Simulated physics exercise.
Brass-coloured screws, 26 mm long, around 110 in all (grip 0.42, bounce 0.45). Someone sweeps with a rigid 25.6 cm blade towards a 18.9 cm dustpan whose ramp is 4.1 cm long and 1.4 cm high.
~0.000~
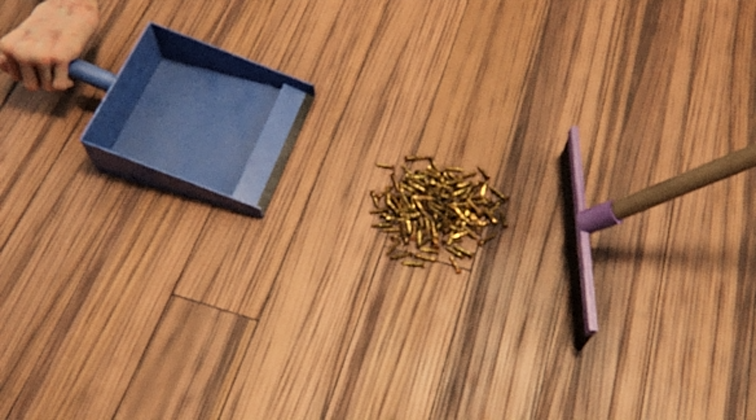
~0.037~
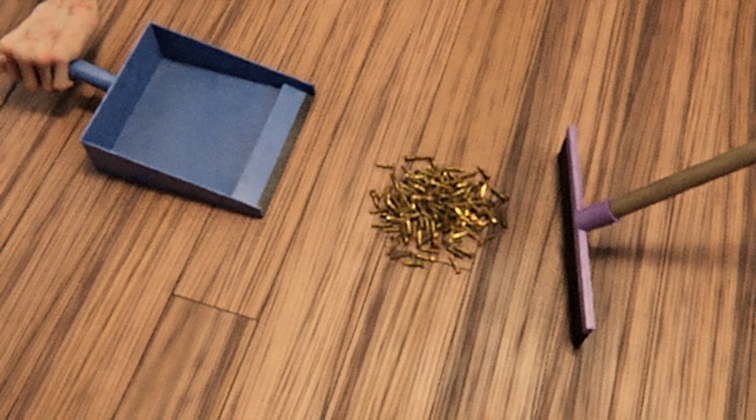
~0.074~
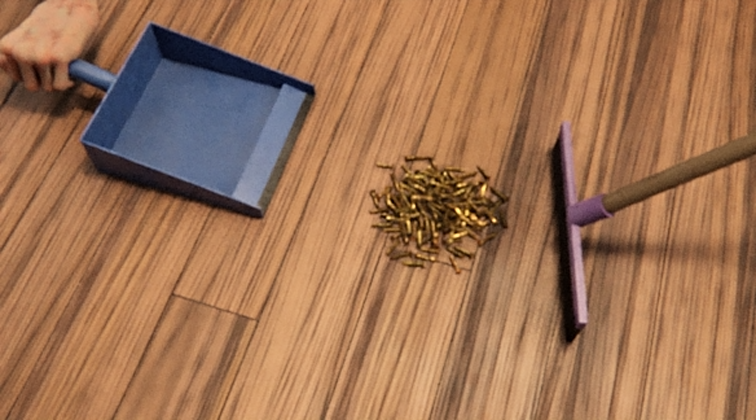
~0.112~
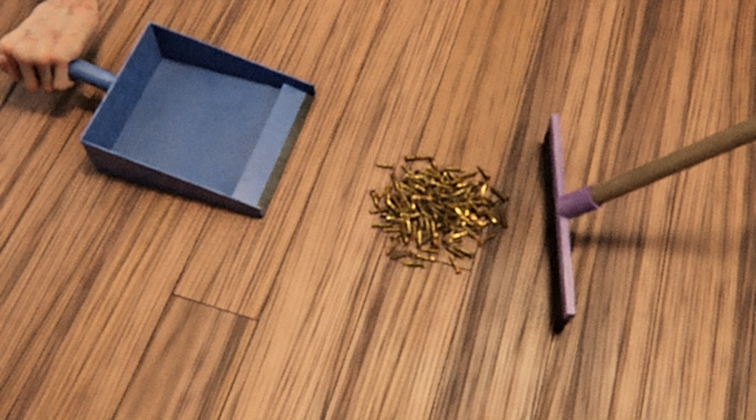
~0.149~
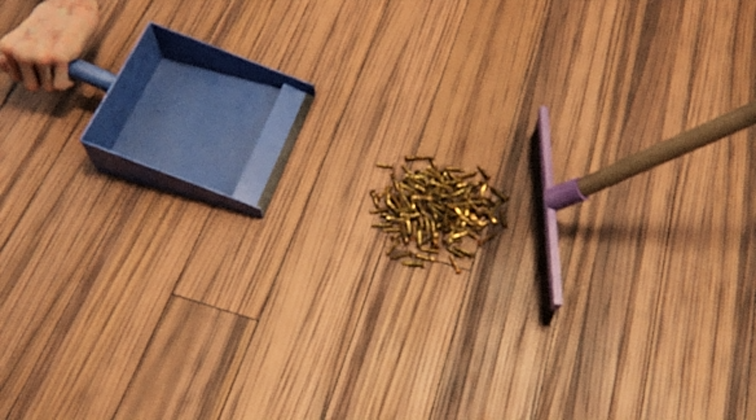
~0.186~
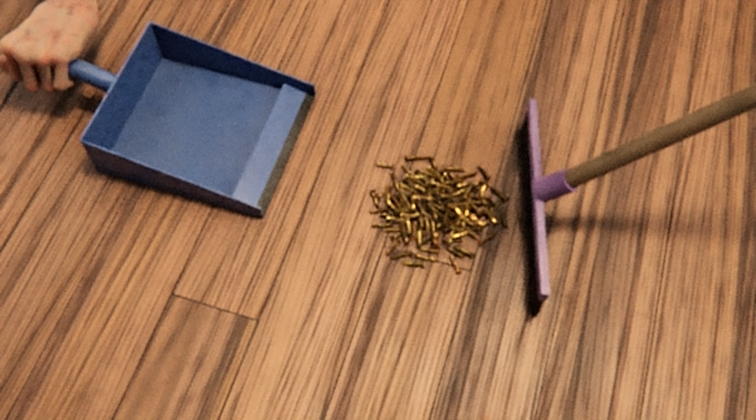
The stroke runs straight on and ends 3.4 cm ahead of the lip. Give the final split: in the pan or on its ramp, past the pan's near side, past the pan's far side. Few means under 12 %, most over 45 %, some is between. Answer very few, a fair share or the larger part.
In the pan or on its ramp: Very few; past the pan's near side: Very few; past the pan's far side: Very few.
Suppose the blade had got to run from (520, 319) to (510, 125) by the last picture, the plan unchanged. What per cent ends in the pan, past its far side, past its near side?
Pan 5, far 0, near 20.
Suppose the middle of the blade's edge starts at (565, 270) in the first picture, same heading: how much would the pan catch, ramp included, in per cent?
Some 0 per cent.
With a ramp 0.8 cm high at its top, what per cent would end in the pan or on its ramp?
Then about 0 per cent.
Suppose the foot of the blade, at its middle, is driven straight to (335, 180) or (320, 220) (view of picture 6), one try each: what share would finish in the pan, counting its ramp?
Some 0 and 5 per cent.
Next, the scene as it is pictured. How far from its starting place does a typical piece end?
About 14 cm.
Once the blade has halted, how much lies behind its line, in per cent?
About 25 per cent.
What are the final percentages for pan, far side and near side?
Pan 0, near side 5, far side 5.
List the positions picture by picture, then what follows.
Blade from (590, 331) to (572, 135), moved 0.0 cm, 0 of the pieces shifted so far; middle of the pieces at (436, 206); pan at (196, 129), in the first frame.
Blade from (588, 329) to (570, 133), moved 0.3 cm, 0 of the pieces shifted so far; middle of the pieces at (436, 206), in the second frame.
Blade from (581, 323) to (564, 129), moved 1.2 cm, 0 of the pieces shifted so far; middle of the pieces at (436, 206), in the third frame.
Blade from (569, 314) to (553, 122), moved 2.8 cm, 0 of the pieces shifted so far; middle of the pieces at (436, 206), in the fourth frame.
Blade from (556, 305) to (542, 115), moved 4.4 cm, 0 of the pieces shifted so far; middle of the pieces at (436, 206), in the fifth frame.
Blade from (543, 296) to (531, 107), moved 6.1 cm, 0 of the pieces shifted so far; middle of the pieces at (436, 206); pan at (196, 129). Its pace works out near 0.45 m/s, heading 23 degrees away from the viewer's side, in the sixth frame.
After 0.47 s, middle of the blade 19 cm from the lip; 0 % over the lip, far side 0 %, near side 0 %.
After 0.66 s, middle of the blade 11 cm from the lip; 0 % over the lip, far side 0 %, near side 5 %.
After 0.97 s, middle of the blade 7 cm from the lip; 0 % over the lip, far side 5 %, near side 5 %.
At rest (1.4 s), pan 0 %, near side 5 %, far side 5 %, in front of the lip or behind the blade 90 %.
